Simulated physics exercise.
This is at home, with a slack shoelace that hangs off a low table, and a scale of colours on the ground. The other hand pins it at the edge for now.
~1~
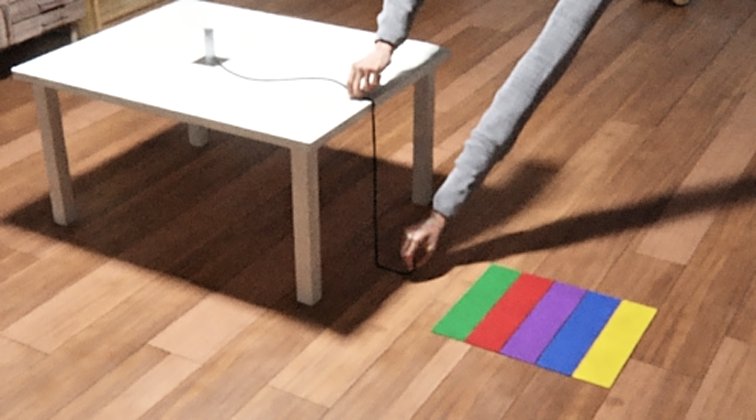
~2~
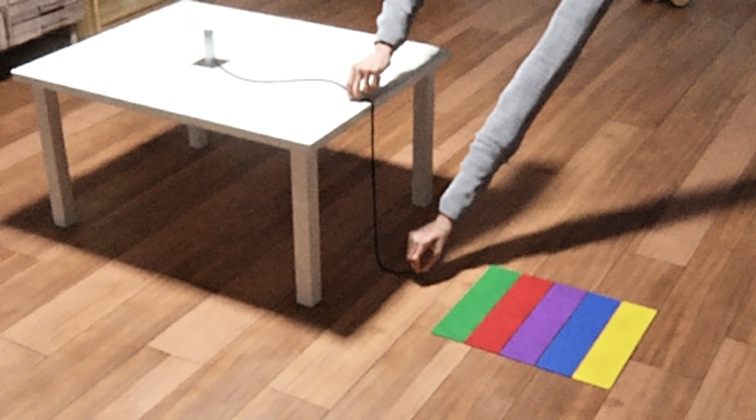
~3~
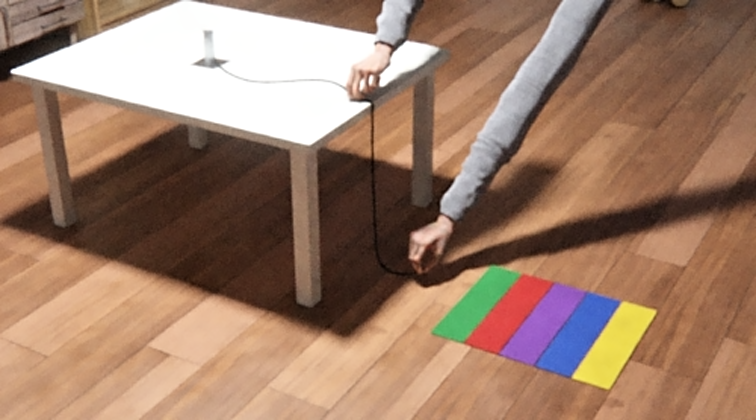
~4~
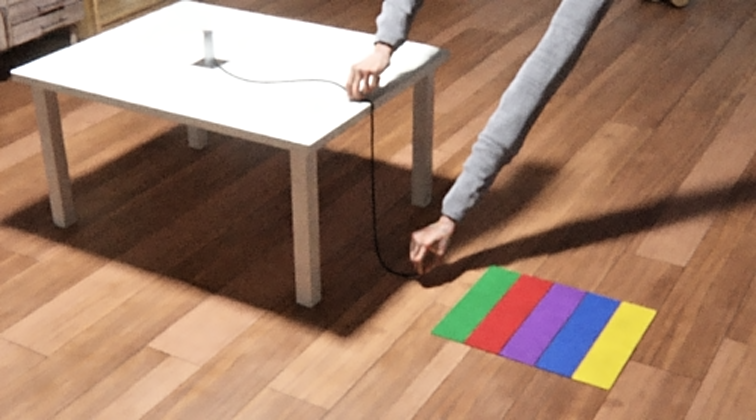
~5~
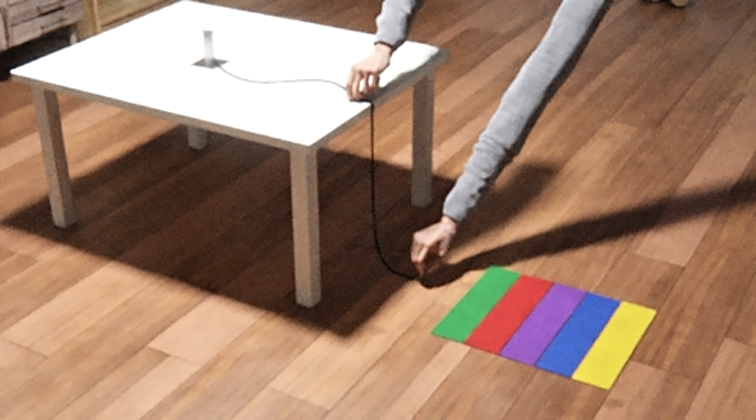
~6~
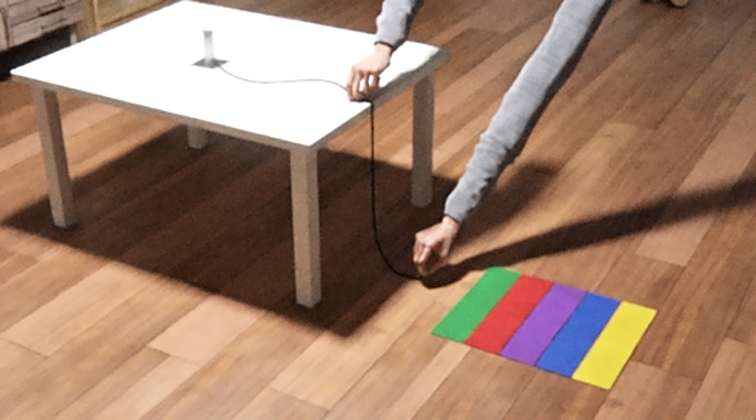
A dark cord hanging off a low white table shifted very slightly right as one hand drew its lower end toward the coloured strips on the floor, while the other hand pinned it at the edge.
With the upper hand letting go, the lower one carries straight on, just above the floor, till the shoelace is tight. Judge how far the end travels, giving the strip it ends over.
It ends over the purple strip.
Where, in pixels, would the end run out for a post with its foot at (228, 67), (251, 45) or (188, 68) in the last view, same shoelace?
Try by try, around (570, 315), (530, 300) and (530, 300).
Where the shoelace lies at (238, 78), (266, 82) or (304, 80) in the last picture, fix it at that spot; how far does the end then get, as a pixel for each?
Results: (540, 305); (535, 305); (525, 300).
Soon after, end near (494, 291); over green.
After that, end near (527, 300); over red.
At the stop, end near (546, 306); over purple. The end stops over the purple strip.
